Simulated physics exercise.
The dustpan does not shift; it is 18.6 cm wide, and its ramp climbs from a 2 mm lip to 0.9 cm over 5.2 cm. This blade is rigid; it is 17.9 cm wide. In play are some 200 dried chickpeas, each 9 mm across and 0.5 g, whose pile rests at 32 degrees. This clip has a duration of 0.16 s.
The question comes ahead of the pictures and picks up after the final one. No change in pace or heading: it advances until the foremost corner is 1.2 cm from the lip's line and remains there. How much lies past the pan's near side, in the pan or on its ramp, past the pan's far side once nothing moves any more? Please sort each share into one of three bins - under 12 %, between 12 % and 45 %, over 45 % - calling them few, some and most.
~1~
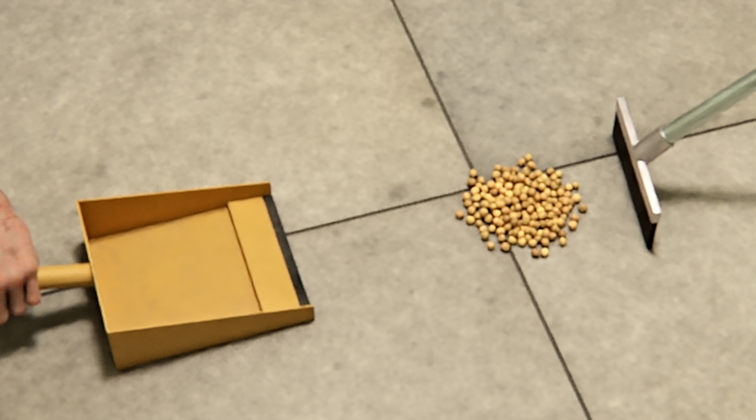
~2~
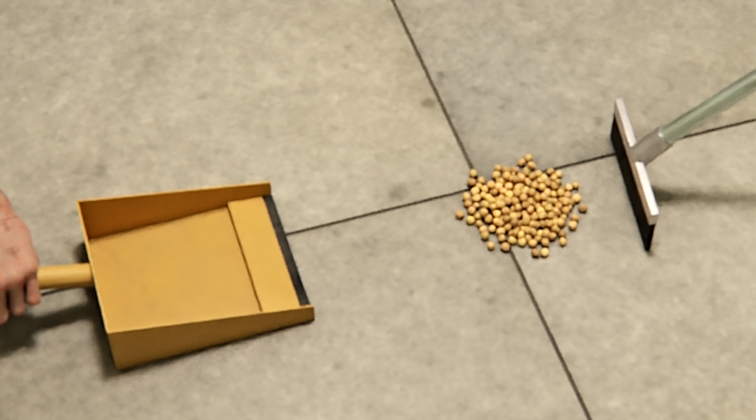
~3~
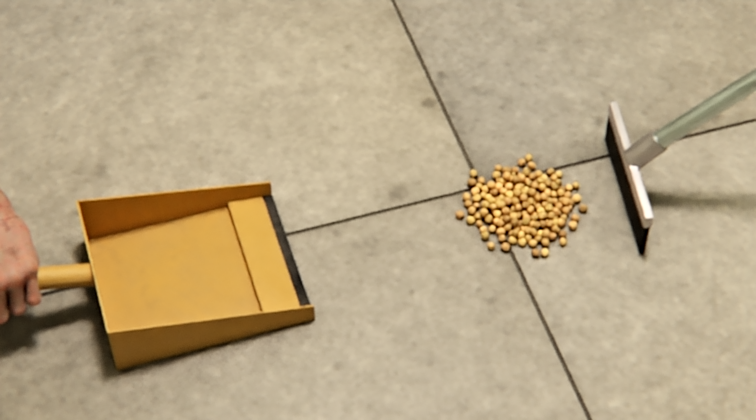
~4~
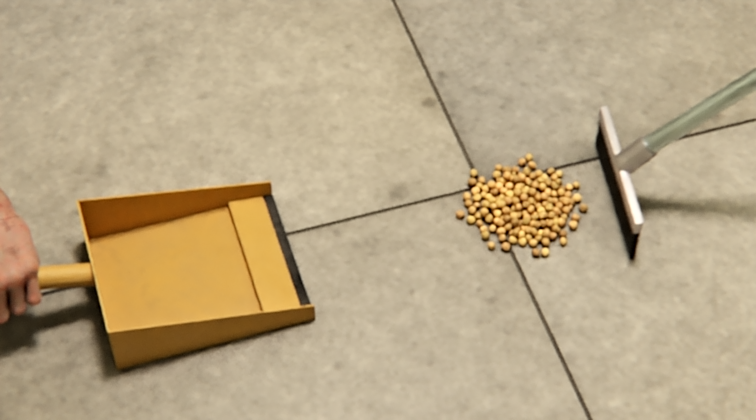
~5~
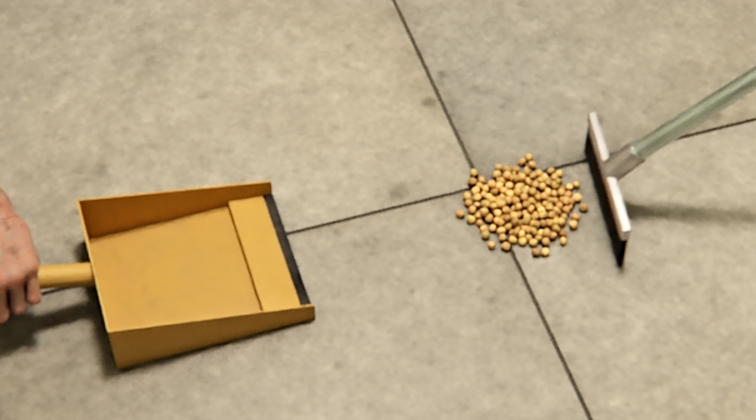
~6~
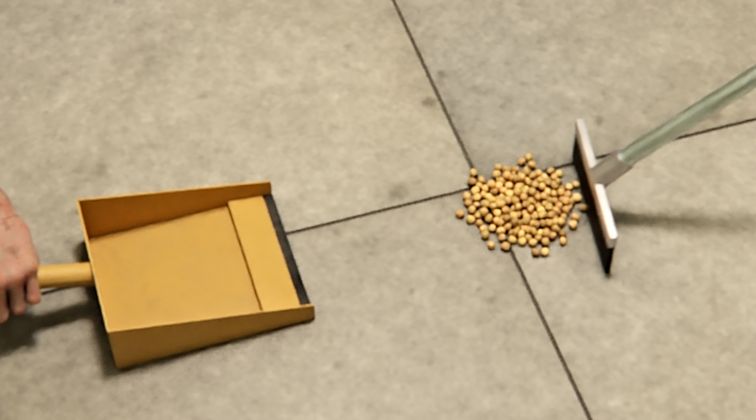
Past the pan's near side: Some. In the pan or on its ramp: Few. Past the pan's far side: Few.
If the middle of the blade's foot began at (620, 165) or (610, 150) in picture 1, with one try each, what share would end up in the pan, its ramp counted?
Estimates: 10 percent and 15 percent.
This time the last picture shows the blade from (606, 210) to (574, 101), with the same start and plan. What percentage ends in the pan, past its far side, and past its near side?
Pan 5 % / far 50 % / near 0 %.
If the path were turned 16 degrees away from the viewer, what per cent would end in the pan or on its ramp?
Roughly 30 percent.
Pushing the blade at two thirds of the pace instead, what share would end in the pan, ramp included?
Share: About 0 %.
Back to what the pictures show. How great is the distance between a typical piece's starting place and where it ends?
Roughly 20 cm.
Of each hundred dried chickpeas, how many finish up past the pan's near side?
About 25 per cent.
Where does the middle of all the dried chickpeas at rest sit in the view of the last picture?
Estimated resting centre: Around (361, 242).
Then, 0.29 s after the last picture, middle of the blade 19 cm from the lip; 0 % over the lip, far side 0 %, near side 10 %.
Then, 0.49 s after the last picture, middle of the blade 9 cm from the lip; 0 % over the lip, far side 0 %, near side 20 %.
Then, 0.80 s after the last picture, middle of the blade 3 cm from the lip; 0 % over the lip, far side 0 %, near side 25 %.
In the end, near side 25 %, pan 0 %, far side 0 %, in front of the lip or behind the blade 75 %.
